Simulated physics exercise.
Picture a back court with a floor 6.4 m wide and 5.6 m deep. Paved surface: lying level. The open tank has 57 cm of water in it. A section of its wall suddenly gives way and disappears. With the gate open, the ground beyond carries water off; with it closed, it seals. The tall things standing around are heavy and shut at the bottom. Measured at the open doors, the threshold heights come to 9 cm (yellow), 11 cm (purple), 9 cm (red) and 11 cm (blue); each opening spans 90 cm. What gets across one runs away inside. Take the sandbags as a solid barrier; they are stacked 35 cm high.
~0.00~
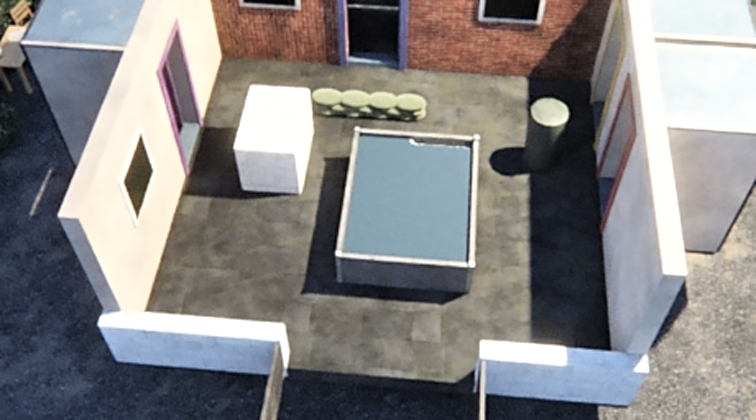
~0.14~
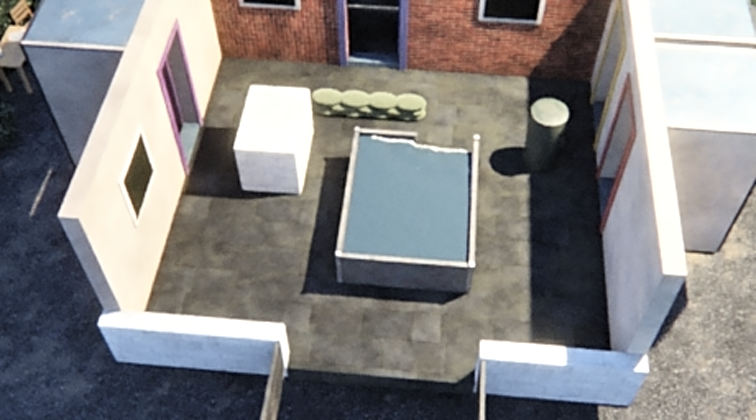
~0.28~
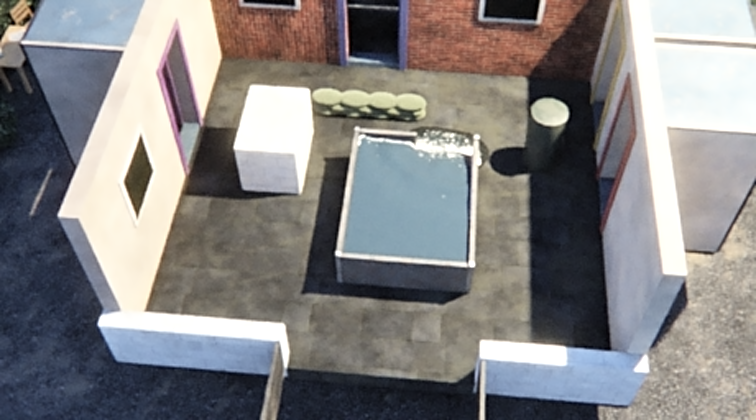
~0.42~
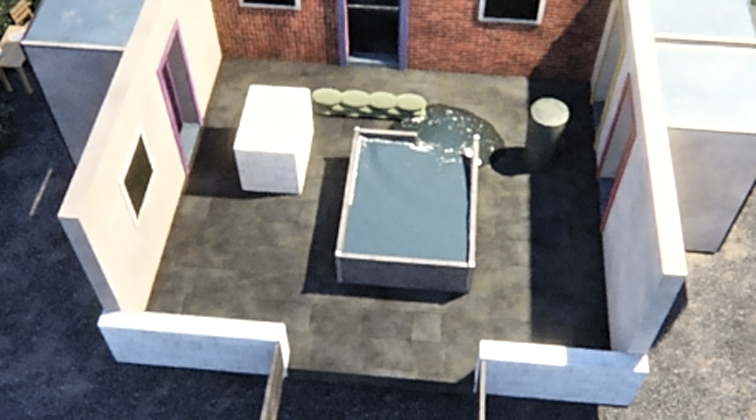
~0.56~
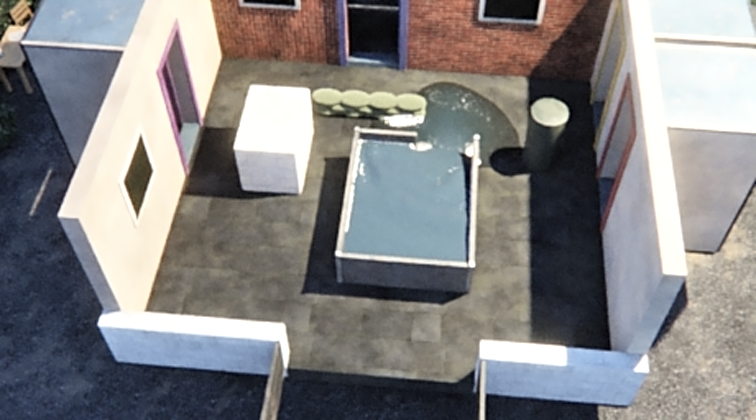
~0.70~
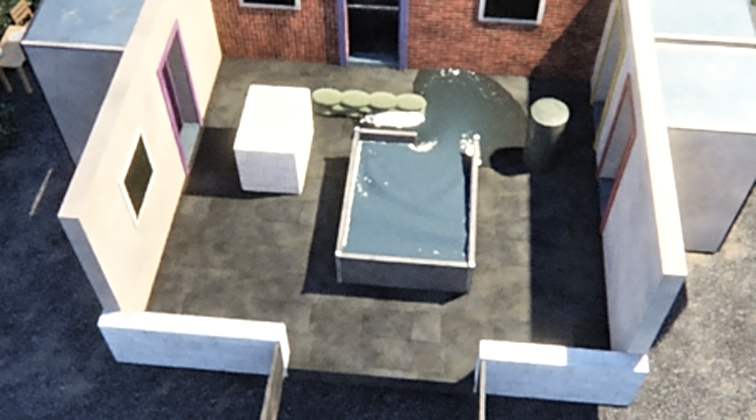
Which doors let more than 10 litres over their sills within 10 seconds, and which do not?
In 10 seconds, the yellow door lets more through; the purple door stays within 10 litres; the red door stays within 10 litres; the blue door stays within 10 litres.
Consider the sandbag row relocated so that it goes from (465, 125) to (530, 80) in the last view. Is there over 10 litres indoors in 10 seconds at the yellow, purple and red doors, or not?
So then yellow is beyond it, purple is inside it and red is inside it.
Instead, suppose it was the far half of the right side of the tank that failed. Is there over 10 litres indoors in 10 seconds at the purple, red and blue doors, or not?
Then: Purple short of it, red beyond it, blue short of it.
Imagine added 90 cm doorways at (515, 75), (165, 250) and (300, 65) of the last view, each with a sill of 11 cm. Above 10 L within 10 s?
First doorway gets there, second falls short, third falls short.
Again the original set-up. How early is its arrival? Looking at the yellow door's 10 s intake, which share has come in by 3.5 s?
By then it's near 35% of the total.
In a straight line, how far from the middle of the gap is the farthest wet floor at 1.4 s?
Distance: Approx. 3.0 m.
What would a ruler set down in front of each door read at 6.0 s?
Readings (cm): Yellow = 14; purple = 6; red = 8; blue = 6.
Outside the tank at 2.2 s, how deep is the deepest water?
37 cm or so.
After 1.4 s water covers 20 % of the floor and is deepest (32 cm) near (454, 160); yellow door not reached, purple door not reached, red door not reached, blue door 4 cm at the sill, 0 L in.
After 2.2 s water covers 30 % of the floor and is deepest (37 cm) near (586, 81); yellow door 13 cm at the sill, 1 L in, purple door not reached, red door not reached, blue door 9 cm at the sill, 0 L in.
After 3.5 s water covers 45 % of the floor and is deepest (26 cm) near (575, 80); yellow door 18 cm at the sill, 40 L in, purple door 3 cm at the sill, 0 L in, red door 5 cm at the sill, 0 L in, blue door 8 cm at the sill, 0 L in.
After 6.0 s water covers 80 % of the floor and is deepest (18 cm) near (575, 80); yellow door 14 cm at the sill, 93 L in, purple door 6 cm at the sill, 0 L in, red door 8 cm at the sill, 0 L in, blue door 6 cm at the sill, 0 L in.
After 10.0 s water covers 95 % of the floor and is deepest (10 cm) near (587, 104); yellow door 9 cm at the sill, 112 L in, purple door 6 cm at the sill, 0 L in, red door 5 cm at the sill, 0 L in, blue door 5 cm at the sill, 1 L in.
